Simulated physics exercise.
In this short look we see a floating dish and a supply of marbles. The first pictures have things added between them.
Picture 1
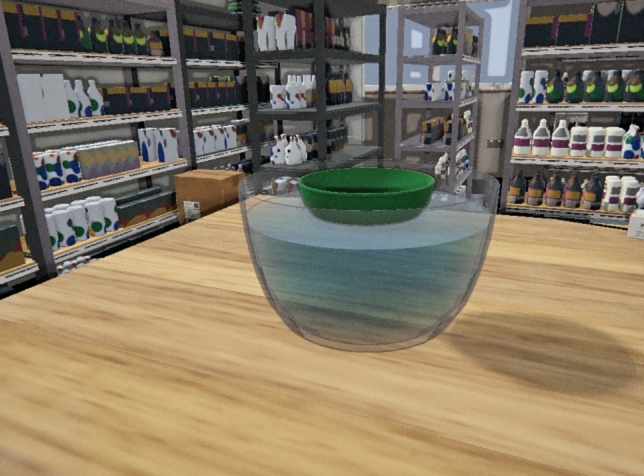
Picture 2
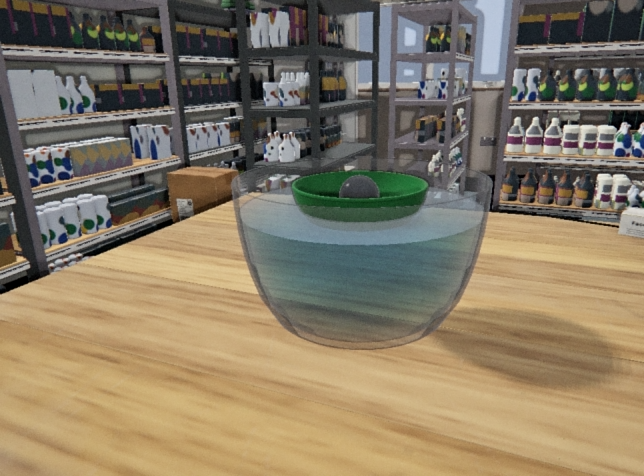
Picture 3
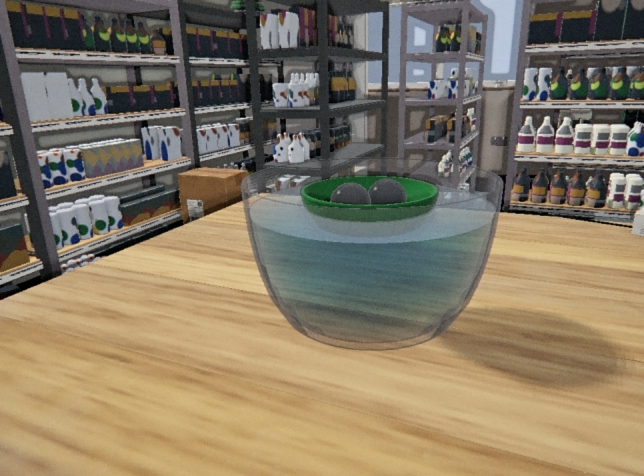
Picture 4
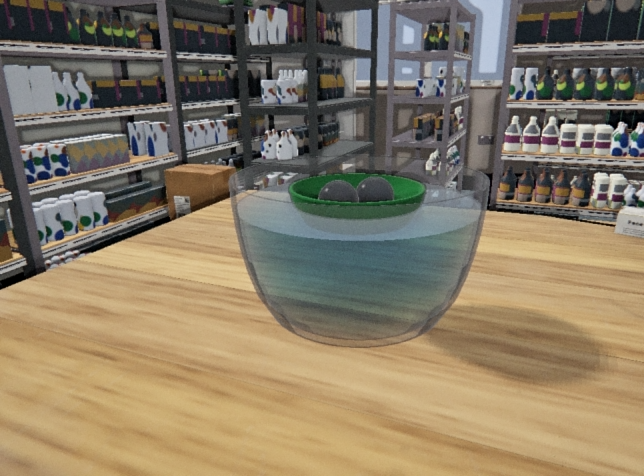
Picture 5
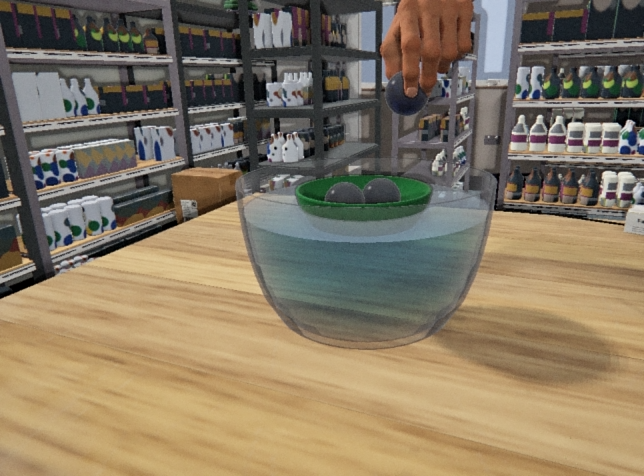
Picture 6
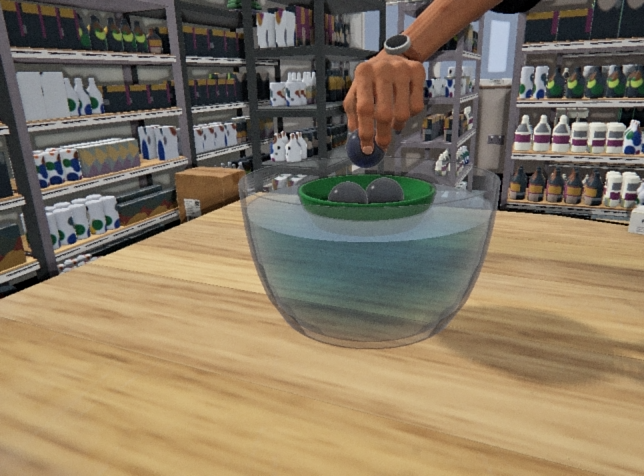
A hand lowered a dark marble toward a green dish floating in a clear bowl of water, after the dish had gone from empty to holding one and then two marbles, sitting lower each time.
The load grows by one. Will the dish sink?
No, still floats.
Next, the glass marble is in and the dish dips.
After that, it steadies; about a third of its side above the surface.
Finally, the dish floats; about a third of its side above the surface.
